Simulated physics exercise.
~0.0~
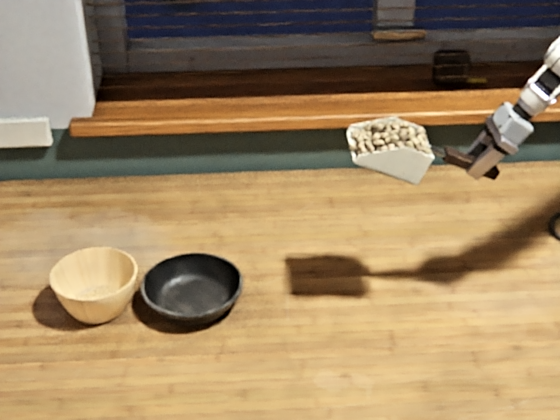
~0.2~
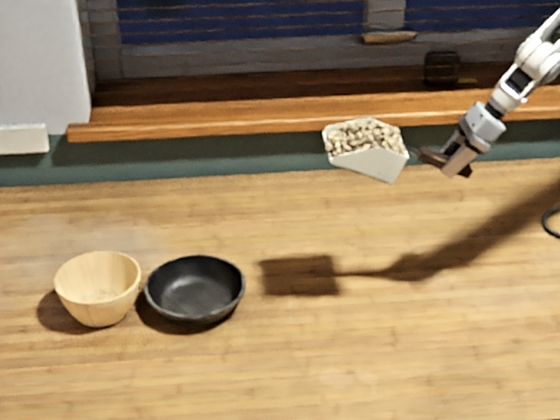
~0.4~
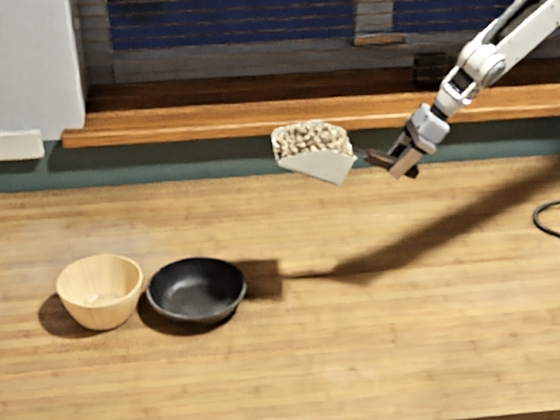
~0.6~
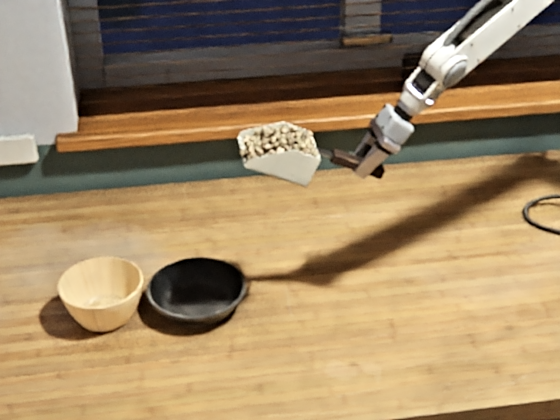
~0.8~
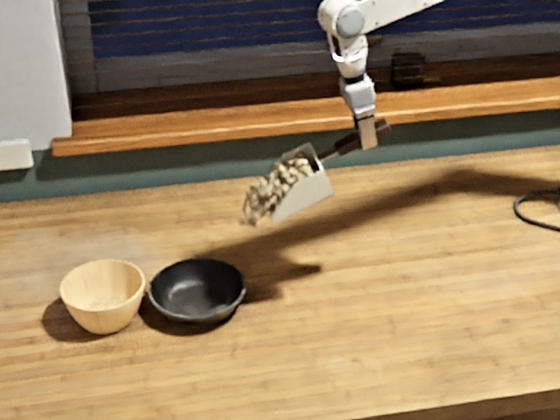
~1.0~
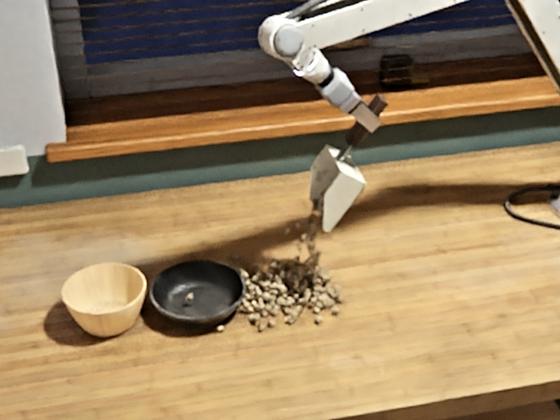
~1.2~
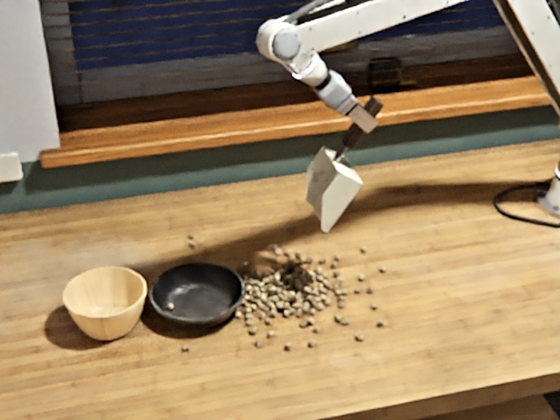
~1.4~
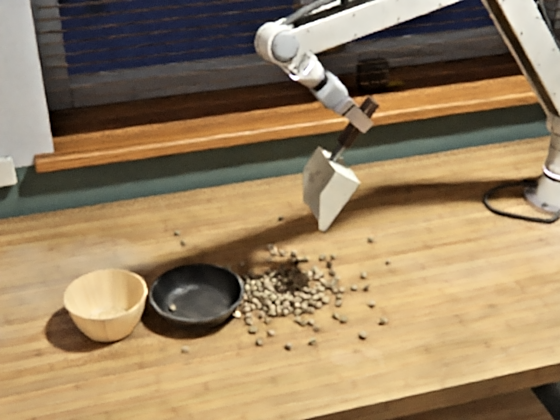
A robotic arm moves a scoop left and tips its pebbles mostly beside the black bowl.
